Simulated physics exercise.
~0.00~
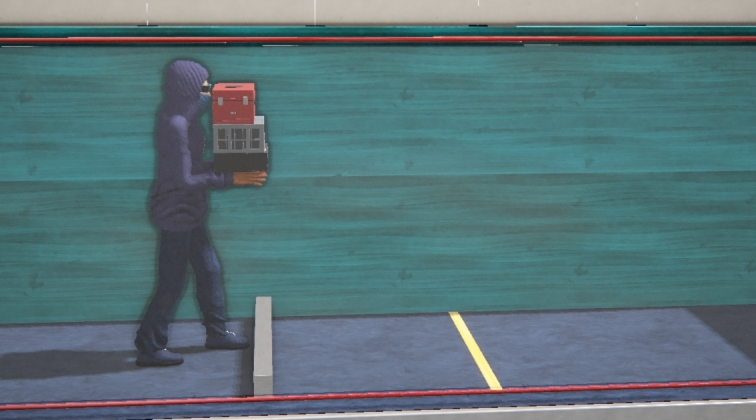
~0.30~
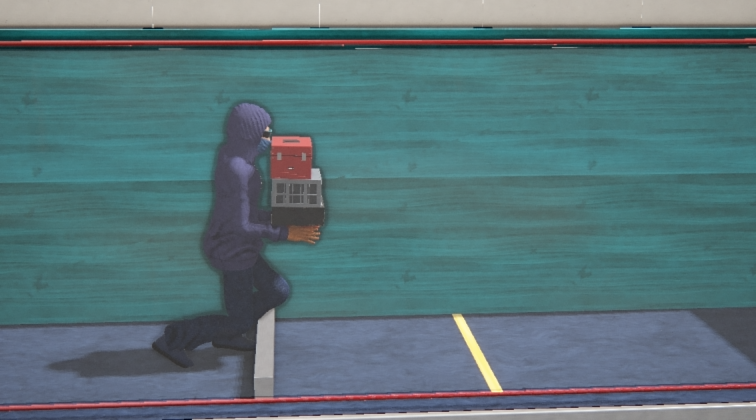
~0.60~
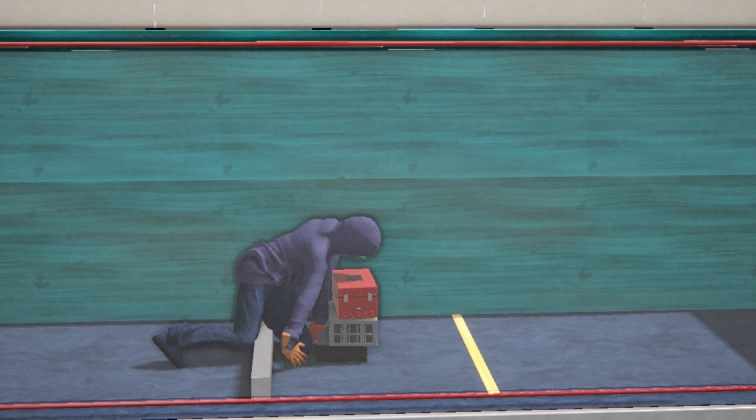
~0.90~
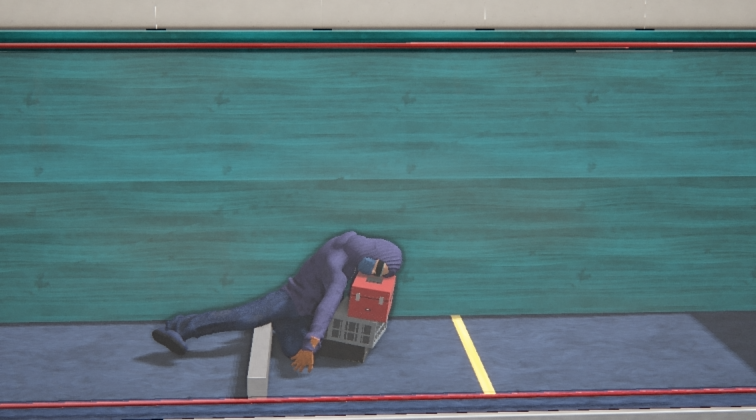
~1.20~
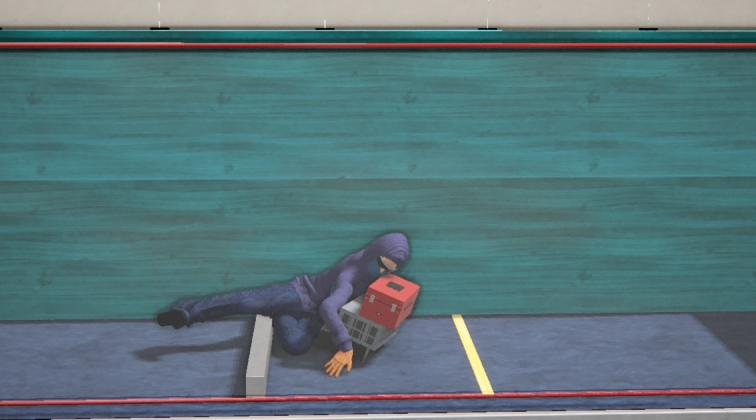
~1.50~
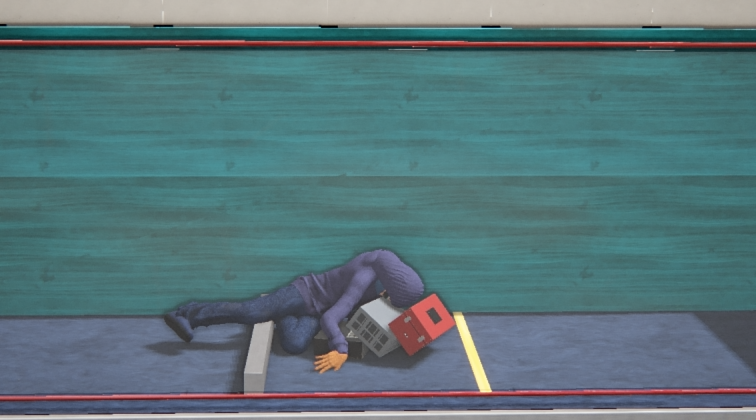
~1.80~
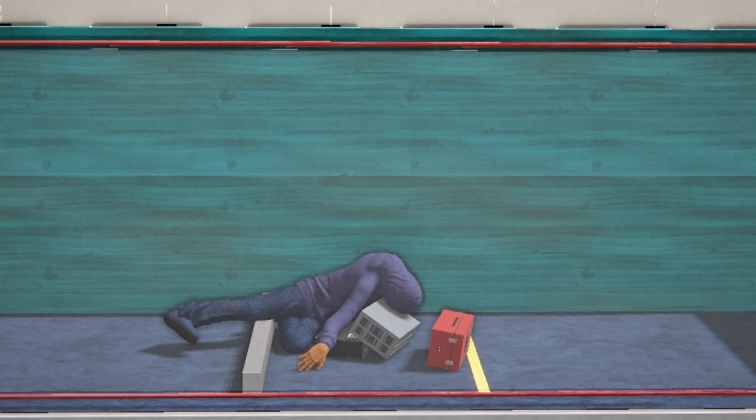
On a blue floor by a teal wall, a hooded porter trips over a low rail, spilling stacked boxes short of a yellow line.
